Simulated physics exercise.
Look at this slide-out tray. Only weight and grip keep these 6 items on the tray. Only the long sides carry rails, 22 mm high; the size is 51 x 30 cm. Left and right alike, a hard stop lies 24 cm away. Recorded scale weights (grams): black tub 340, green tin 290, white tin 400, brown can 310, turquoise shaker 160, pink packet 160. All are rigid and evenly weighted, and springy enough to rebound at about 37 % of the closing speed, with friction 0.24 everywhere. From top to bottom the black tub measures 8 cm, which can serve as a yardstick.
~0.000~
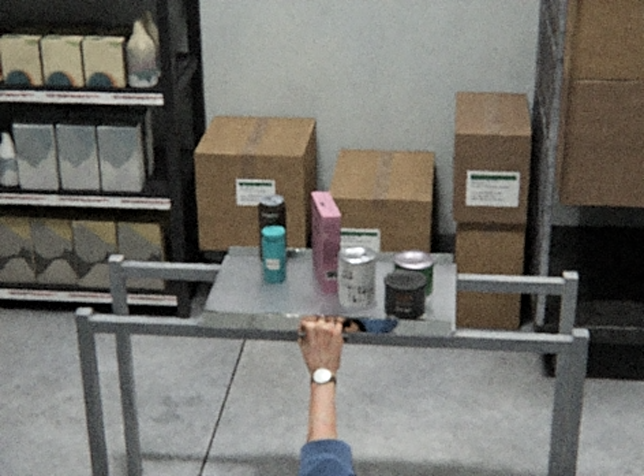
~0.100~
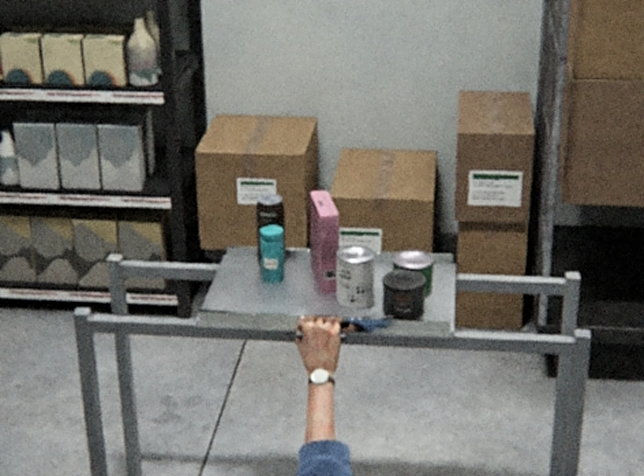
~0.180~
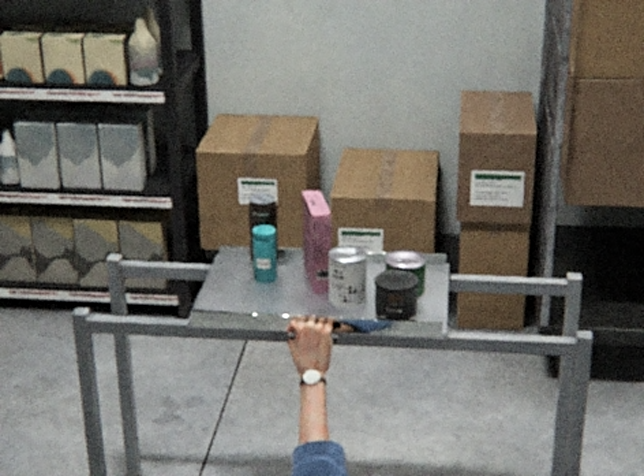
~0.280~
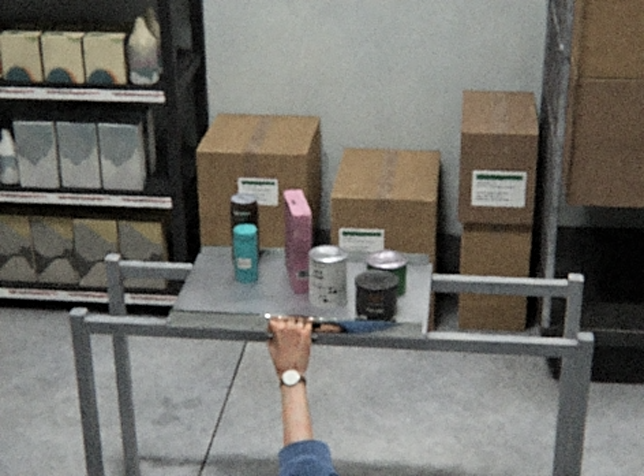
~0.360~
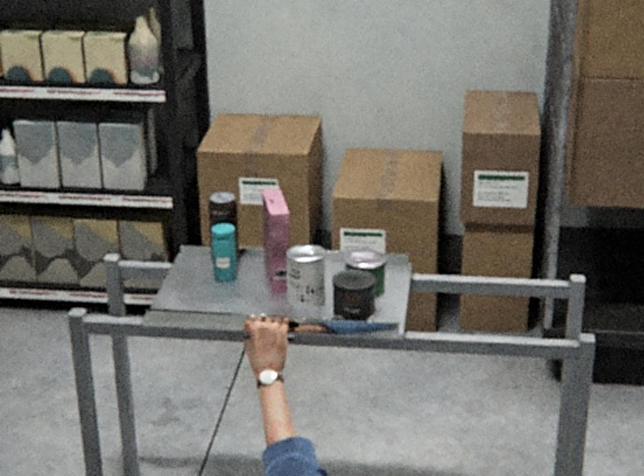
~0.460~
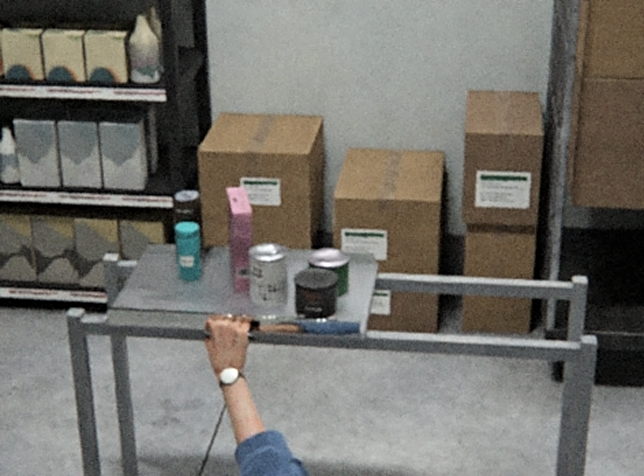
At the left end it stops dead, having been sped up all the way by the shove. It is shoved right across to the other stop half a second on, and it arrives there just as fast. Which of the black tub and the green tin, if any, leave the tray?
Outcome: The black tub is still present on the tray. The green tin is still present on the tray.
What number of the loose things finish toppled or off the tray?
It adds up to 3.
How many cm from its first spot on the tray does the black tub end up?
0 cm.
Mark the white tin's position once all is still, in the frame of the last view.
It finishes around (479, 286).
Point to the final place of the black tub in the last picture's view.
It ends near (528, 306).
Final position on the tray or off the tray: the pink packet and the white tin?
Final state - pink packet: Beyond the limits; white tin: Inside the limits.
Around 0.96 s, tray has slid 24 cm left; brown can, turquoise shaker and pink packet now off the tray; green tin shifted 17 cm near (222, 269); black tub shifted 18 cm near (198, 289).
Around 1.66 s, tray has slid 4 cm left; green tin shifted 17 cm near (314, 273); black tub shifted 18 cm near (294, 294); white tin shifted 18 cm.
Finally (2.7 s), off the tray, brown can, turquoise shaker and pink packet; the other 3 still in place (within 5 cm). In the last view, black tub near (528, 306), green tin near (542, 284).
